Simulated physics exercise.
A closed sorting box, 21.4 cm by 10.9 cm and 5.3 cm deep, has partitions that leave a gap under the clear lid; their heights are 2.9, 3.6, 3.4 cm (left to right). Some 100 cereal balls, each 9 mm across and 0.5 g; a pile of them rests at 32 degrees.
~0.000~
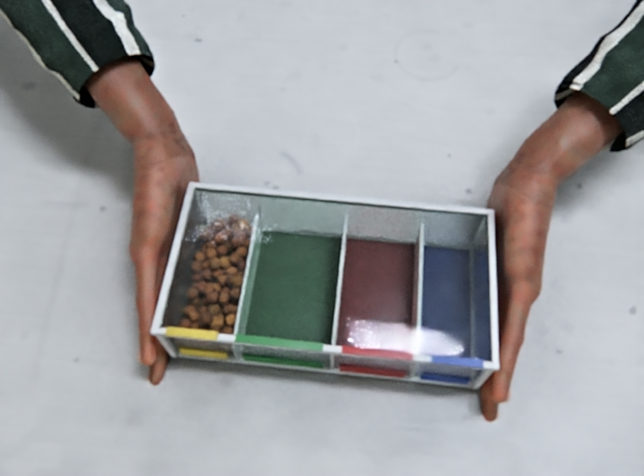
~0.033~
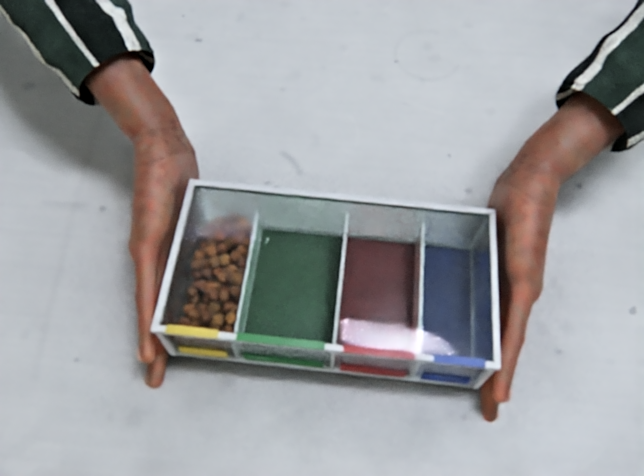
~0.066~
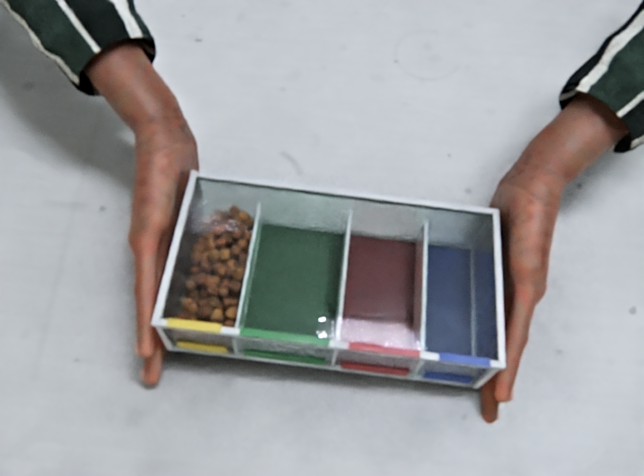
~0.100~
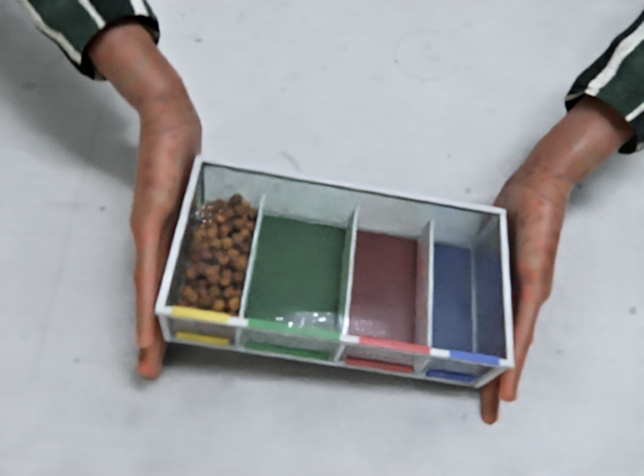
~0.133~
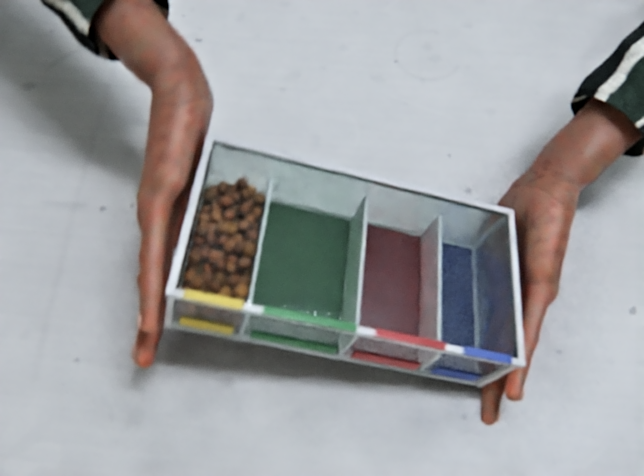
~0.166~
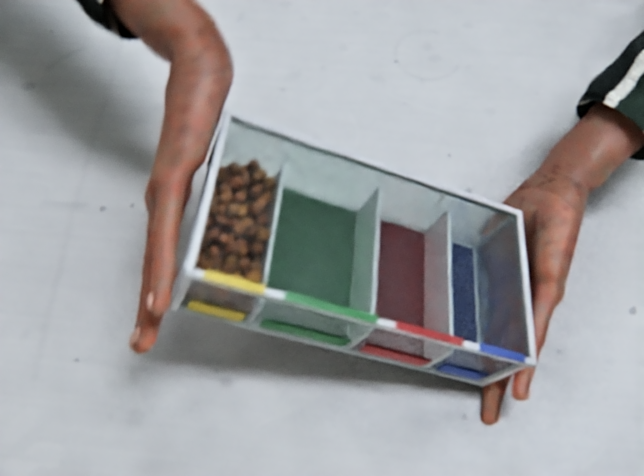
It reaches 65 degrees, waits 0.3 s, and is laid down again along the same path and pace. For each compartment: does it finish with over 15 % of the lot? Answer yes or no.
Red: No, blue: No, green: Yes, yellow: Yes.
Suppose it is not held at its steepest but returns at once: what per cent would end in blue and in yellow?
In that case blue 0; yellow 50.
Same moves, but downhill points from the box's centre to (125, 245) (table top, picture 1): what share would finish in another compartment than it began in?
About 0 per cent.
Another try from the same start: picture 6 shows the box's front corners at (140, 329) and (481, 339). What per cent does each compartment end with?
Red 0, blue 0, green 0, yellow 100.
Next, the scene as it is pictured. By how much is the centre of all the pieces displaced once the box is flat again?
About 3.5 cm.
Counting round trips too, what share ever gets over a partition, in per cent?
About 40 per cent.
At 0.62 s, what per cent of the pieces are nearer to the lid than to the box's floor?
Some 20 per cent.
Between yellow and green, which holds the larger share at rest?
The yellow one has more.
After 0.62 s, tilt 65 degrees; red 5 %, green 25 %, yellow 70 %.
After 0.91 s, tilt 40 degrees; red 5 %, green 35 %, yellow 60 %.
Then, at 1.31 s, tilt 0 degrees; red 5 %, green 35 %, yellow 60 %.
At rest (1.7 s), red 5 %, blue 0 %, green 35 %, yellow 60 %.
